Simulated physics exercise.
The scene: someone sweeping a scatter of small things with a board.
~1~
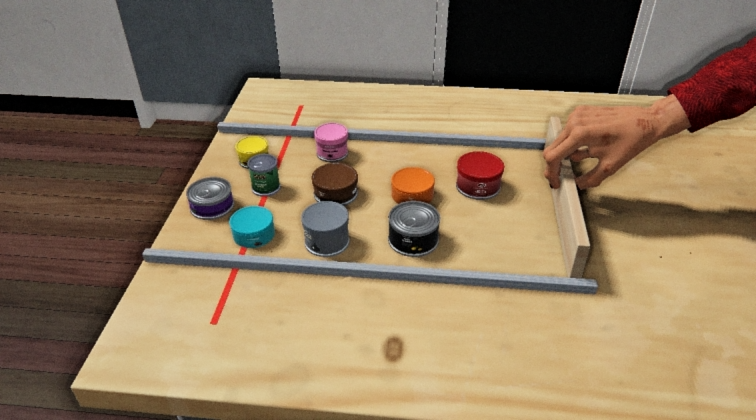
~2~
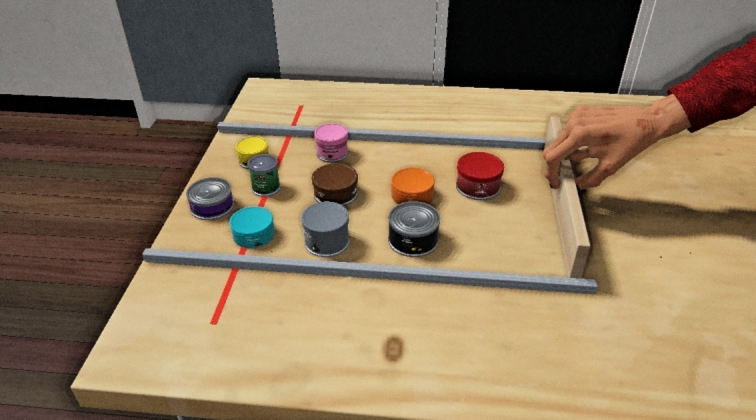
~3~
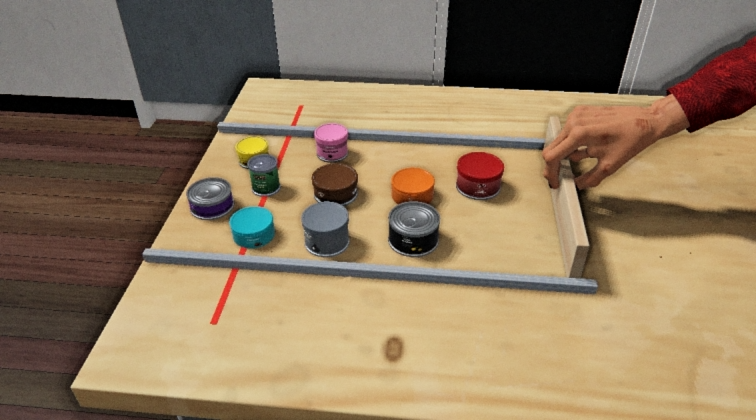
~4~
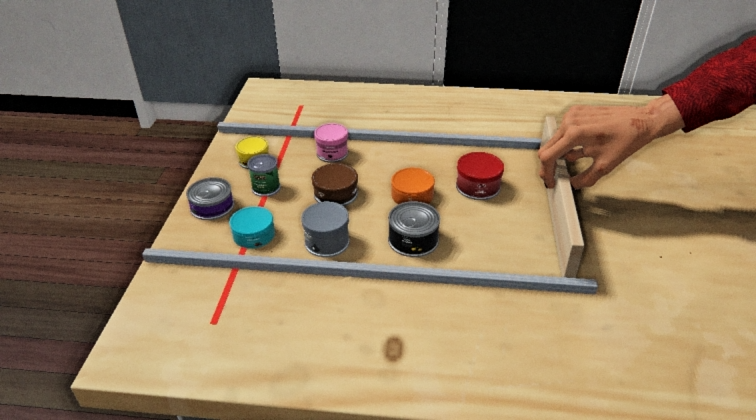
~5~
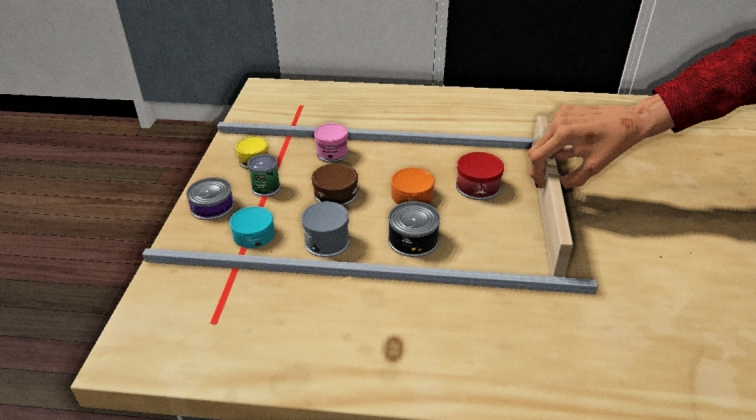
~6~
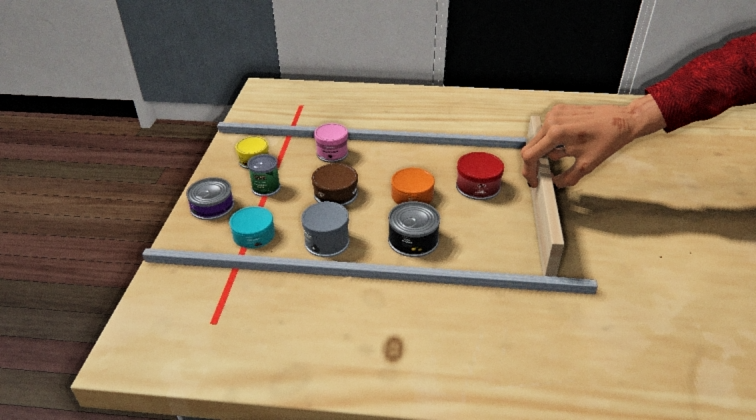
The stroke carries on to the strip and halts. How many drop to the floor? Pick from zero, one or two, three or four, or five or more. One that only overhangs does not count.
Outcome: The number that fall off is one or two.
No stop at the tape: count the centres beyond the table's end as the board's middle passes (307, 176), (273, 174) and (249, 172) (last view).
The counts: 0, 2 and 2.
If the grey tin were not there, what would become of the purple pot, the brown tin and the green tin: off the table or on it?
The purple pot remains up; the brown tin holds on; the green tin tumbles off.
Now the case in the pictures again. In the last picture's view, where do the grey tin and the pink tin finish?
First (179, 230), then (267, 140).
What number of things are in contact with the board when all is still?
In contact: 4.
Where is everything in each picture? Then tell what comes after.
Purple pot (211, 198); yellow tin (253, 152); green tin (264, 175); board (564, 191); tape (267, 191), in the first picture.
Yellow tin (253, 153); red tin (479, 176), in the second picture.
Green tin (264, 176); orange tub (413, 188), in the third picture.
Purple pot (211, 198); brown tin (335, 185), in the fourth picture.
Yellow tin (253, 153); grey tin (326, 229), in the fifth picture.
Purple pot (211, 198); yellow tin (253, 153); green tin (264, 176); board (541, 189); tape (267, 191), in the sixth picture.
A little later, none off yet; purple pot at rest near (211, 198); yellow tin at rest near (253, 153); green tin at rest near (264, 176).
When it is over, the number that fall off is one or two; down, turquoise tub and green tin.
